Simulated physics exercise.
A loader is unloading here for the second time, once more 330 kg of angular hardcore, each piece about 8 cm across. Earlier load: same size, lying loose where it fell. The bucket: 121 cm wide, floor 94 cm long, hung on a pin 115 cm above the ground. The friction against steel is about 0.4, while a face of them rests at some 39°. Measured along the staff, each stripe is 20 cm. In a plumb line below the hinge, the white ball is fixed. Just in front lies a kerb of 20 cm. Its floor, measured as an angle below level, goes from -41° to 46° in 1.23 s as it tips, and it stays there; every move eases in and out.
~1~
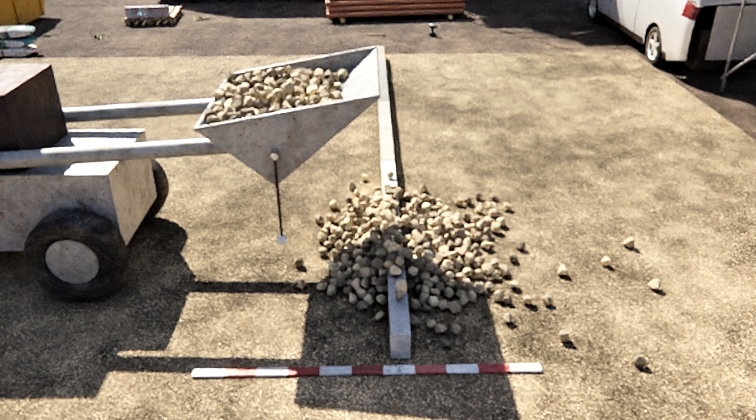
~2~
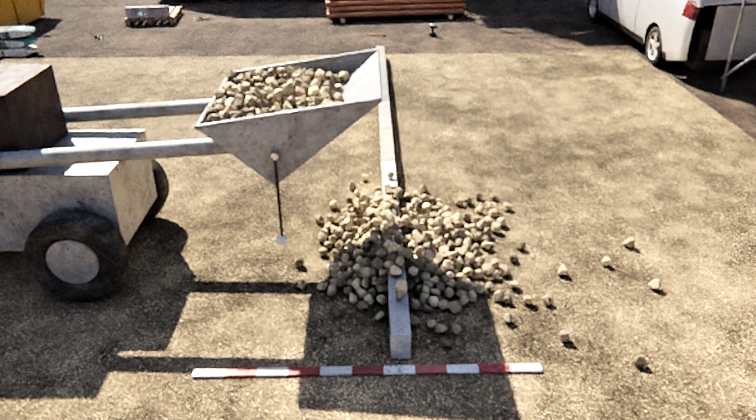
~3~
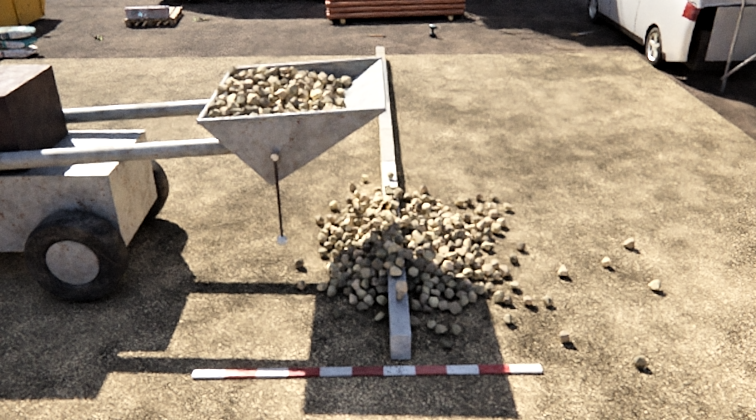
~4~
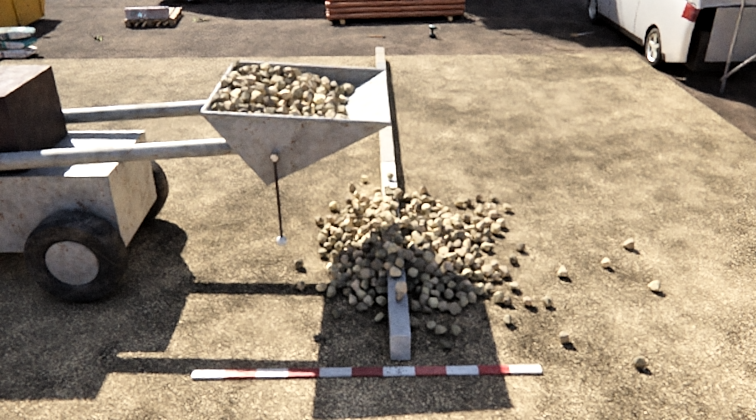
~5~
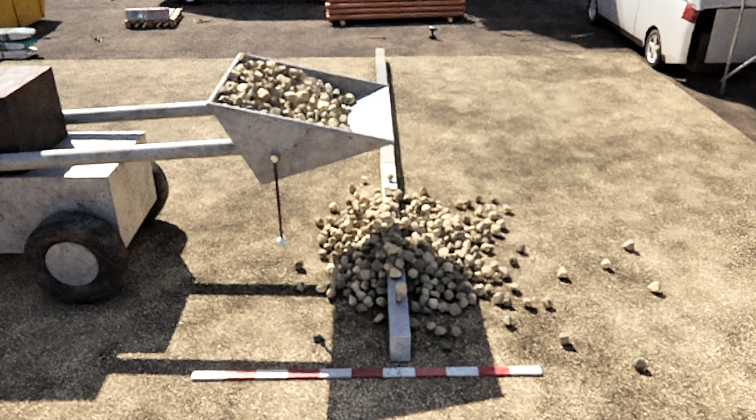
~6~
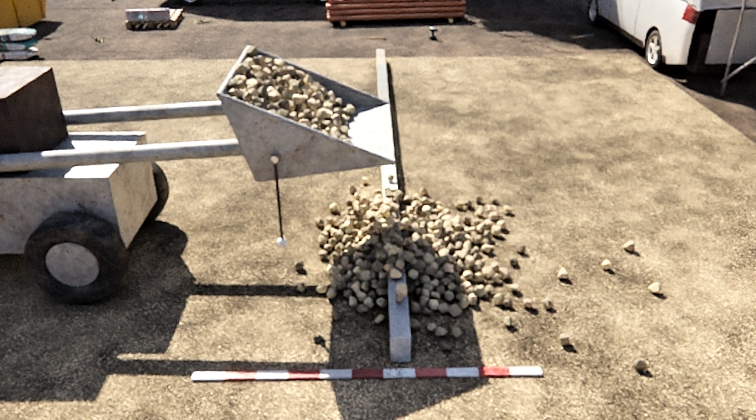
A grey metal bucket full of pale tan stones, held out on the arms of a loader at the left, tilts steadily, its right lip sinking while its back edge rises and the stones inside shift slightly. Below it, a loose heap of similar stones lies motionless across a pale kerb, behind a red-and-white striped staff. The unmoving camera looks down on a sunlit, brown gravelly yard, with a white van at the upper right.
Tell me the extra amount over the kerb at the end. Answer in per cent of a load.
29 per cent.
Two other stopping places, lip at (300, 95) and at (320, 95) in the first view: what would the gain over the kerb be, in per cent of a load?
About 0 and 0 per cent.
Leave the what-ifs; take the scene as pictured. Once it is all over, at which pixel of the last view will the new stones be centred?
I'd put their centre close to (368, 236).
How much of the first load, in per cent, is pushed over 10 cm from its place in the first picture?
The answer is about 5 per cent.
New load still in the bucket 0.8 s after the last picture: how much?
Some 55 percent, roughly.
Then, 0.4 s after the last picture the floor is at 32°; in per cent of one load, 100 in the bucket, 48 on this side of the kerb, 52 over the kerb; the foremost stones are at (587, 281).
Then, 0.8 s after the last picture the floor is at 46°; in per cent of one load, 57 in the bucket, 91 on this side of the kerb, 52 over the kerb; the foremost stones are at (587, 281).
Then, 1.2 s after the last picture the floor is at 46°; in per cent of one load, 10 in the bucket, 118 on this side of the kerb, 72 over the kerb; the foremost stones are at (587, 281).
Then, 3.8 s after the last picture the floor is at 46°; in per cent of one load, 0 in the bucket, 119 on this side of the kerb, 81 over the kerb; the foremost stones are at (588, 273). Net gain over the kerb, 29.
